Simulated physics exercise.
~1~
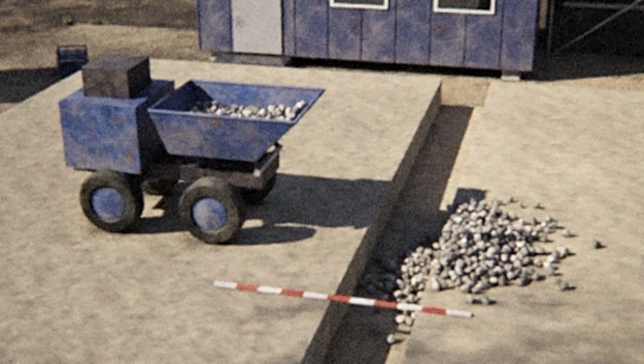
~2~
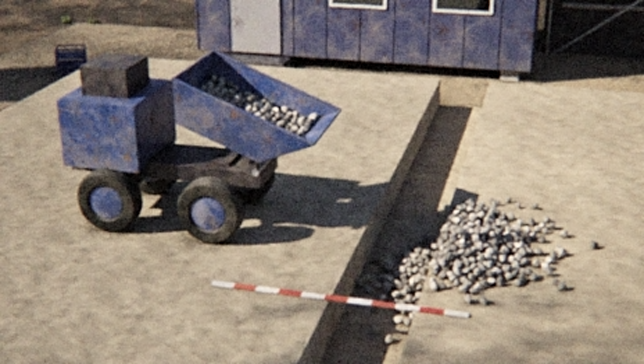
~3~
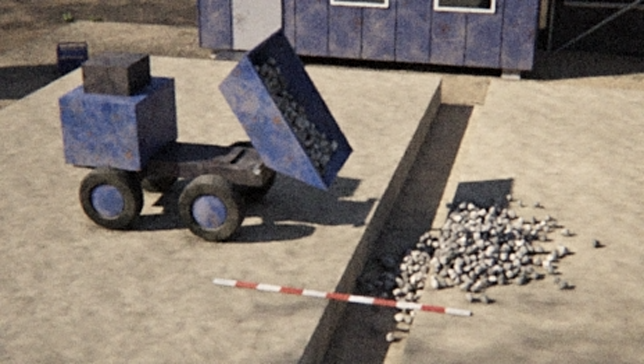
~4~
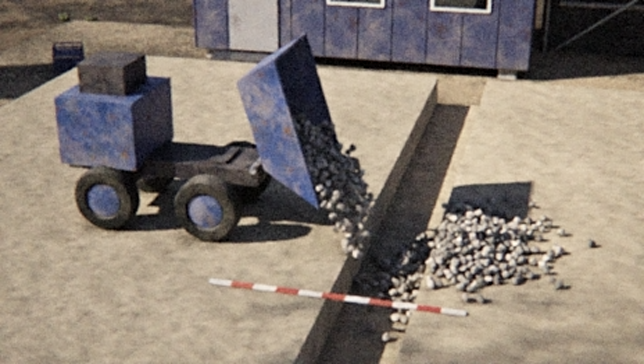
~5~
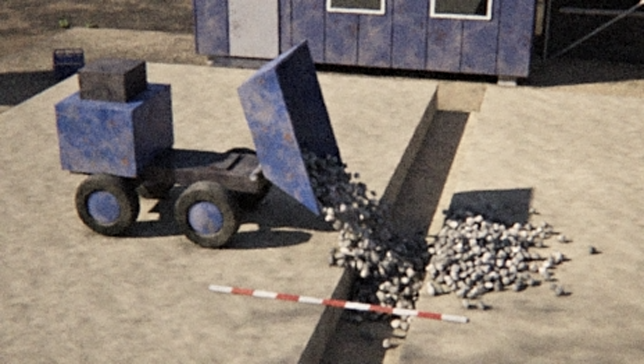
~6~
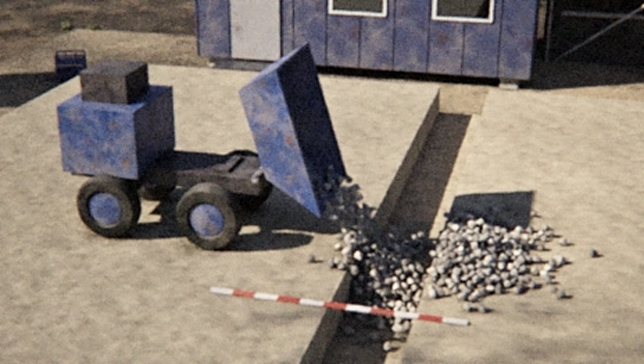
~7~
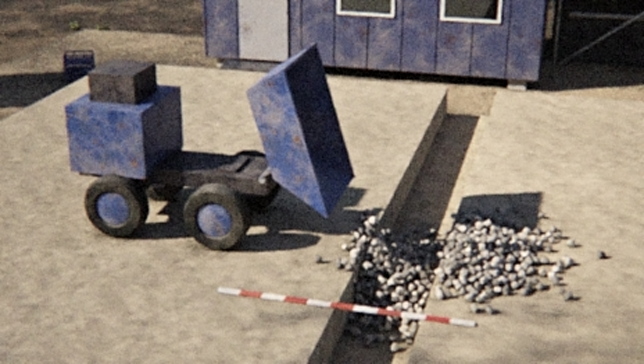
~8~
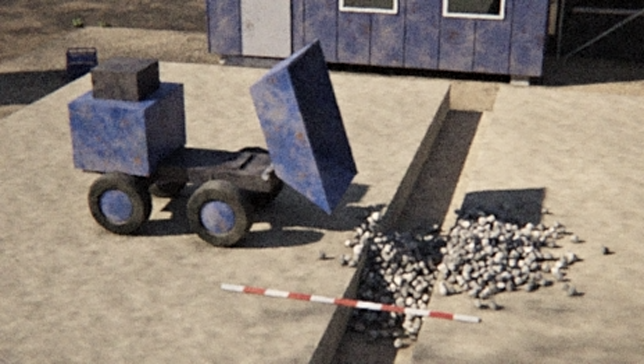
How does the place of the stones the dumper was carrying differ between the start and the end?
At the start they sat in the blue body of the dumper. By the end they lay lower and farther to the right, mostly in the trench beside the earlier heap, with a few on its near edge.
